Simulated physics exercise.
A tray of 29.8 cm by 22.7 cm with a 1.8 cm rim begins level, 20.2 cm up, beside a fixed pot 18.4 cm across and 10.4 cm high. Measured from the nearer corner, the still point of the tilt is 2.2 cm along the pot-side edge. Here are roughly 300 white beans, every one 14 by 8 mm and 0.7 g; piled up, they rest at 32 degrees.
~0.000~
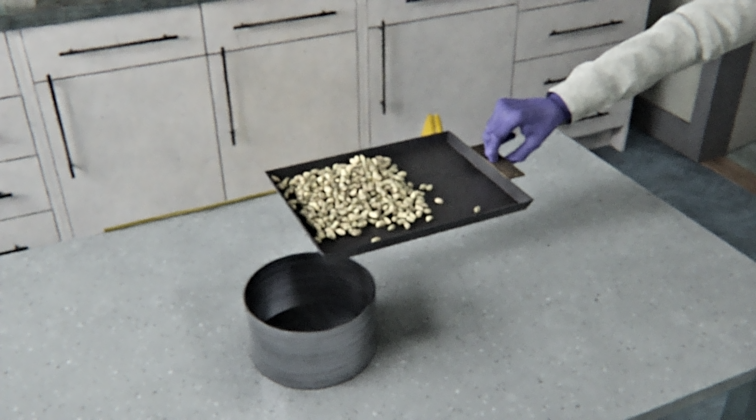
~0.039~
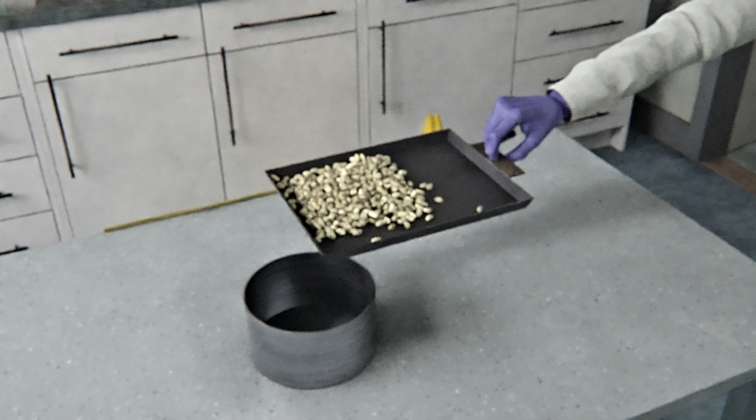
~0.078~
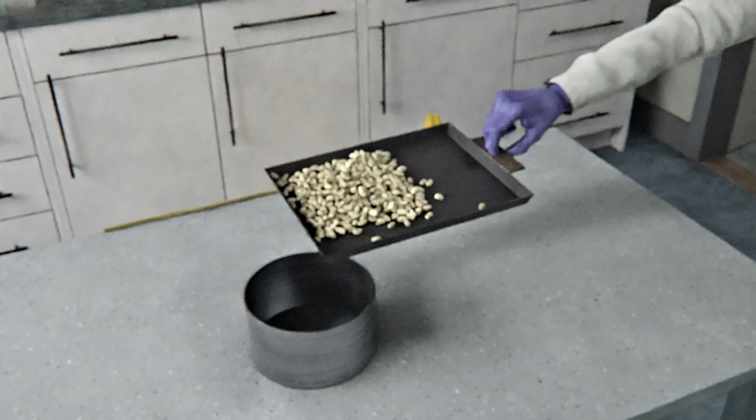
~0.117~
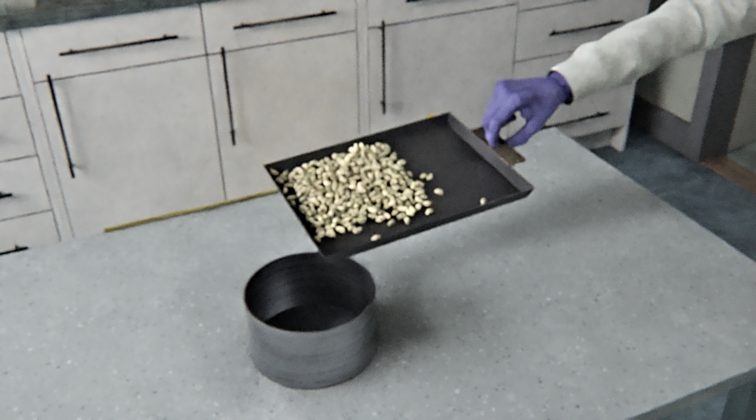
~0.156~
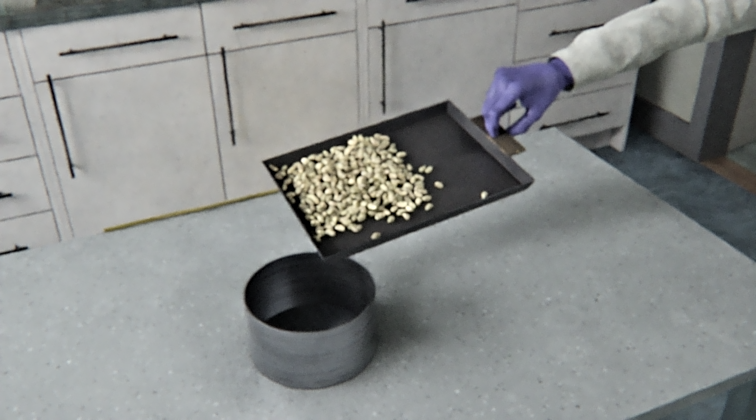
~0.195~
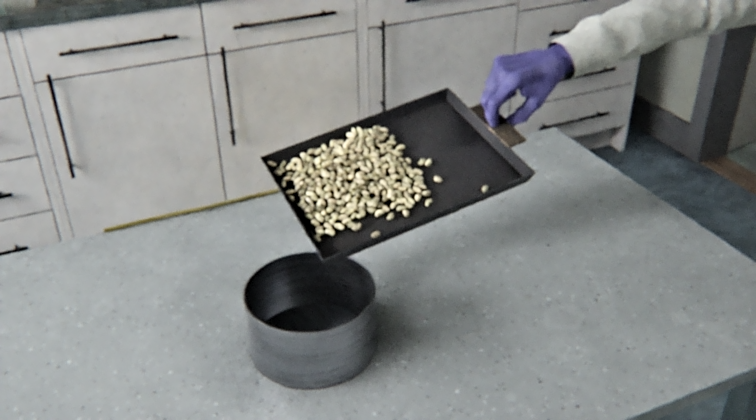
A dark rectangular tray heaped with pale, cream-coloured beans is held by its right end in a purple-gloved hand with a white sleeve, above a speckled grey counter in a kitchen seen from slightly above. A round, dark grey pot stands below the tray's near edge, with white cabinets behind. The hand lifts, slowly then faster, tilting the tray modestly down leftward while the beans barely shift and the camera stays still.
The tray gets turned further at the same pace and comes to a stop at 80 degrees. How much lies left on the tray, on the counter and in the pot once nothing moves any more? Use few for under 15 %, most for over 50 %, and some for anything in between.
Left on the tray: Few, counter: Most, pot: Few.
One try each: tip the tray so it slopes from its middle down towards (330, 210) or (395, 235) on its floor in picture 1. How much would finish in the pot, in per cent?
First try: Around 55 percent; second try: Around 0 percent.
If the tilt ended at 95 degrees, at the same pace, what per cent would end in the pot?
I'd put it at close to 10 per cent.
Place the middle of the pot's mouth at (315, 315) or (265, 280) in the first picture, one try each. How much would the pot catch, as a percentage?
Try one: ~ 90 %; try two: ~ 5 %.
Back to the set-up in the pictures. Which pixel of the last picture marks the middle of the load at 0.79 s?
Look near (313, 247) in the last picture.
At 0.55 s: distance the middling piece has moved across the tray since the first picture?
Around 5 centimetres.
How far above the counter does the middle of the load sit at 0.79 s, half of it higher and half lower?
The halfway mark sits at about 22 cm.
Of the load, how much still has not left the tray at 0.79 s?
It works out to near 65 per cent of the load.
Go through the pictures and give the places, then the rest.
In the first frame, tray tilt 0 degrees, front corners at (327, 251) and (527, 198); middle of the pieces at (353, 194); pot at (310, 289).
In the second frame, tray tilt 1 degrees, front corners at (327, 252) and (527, 197); middle of the pieces at (353, 193).
In the third frame, tray tilt 2 degrees, front corners at (327, 252) and (527, 193); middle of the pieces at (353, 191).
In the fourth frame, tray tilt 5 degrees, front corners at (326, 253) and (528, 187), lowest corner left front; middle of the pieces at (353, 187).
In the fifth frame, tray tilt 9 degrees, front corners at (326, 254) and (528, 179), lowest corner left front; middle of the pieces at (352, 182).
In the sixth frame, tray tilt 12 degrees, front corners at (326, 255) and (528, 171), lowest corner left front; middle of the pieces at (351, 178); pot at (310, 289). The tray's pace is about 90 degrees a second.
After 0.55 s, tilt 45 degrees; the tray holds 100 %, the pot 0 %.
Then, at 0.79 s, tilt 67 degrees; the tray holds 65 %, the pot 0 %.
After 1.14 s, tilt 80 degrees; the tray holds 5 %, the pot 5 %.
At rest (2.3 s), tray 0 %, counter 90 %, pot 10 %.
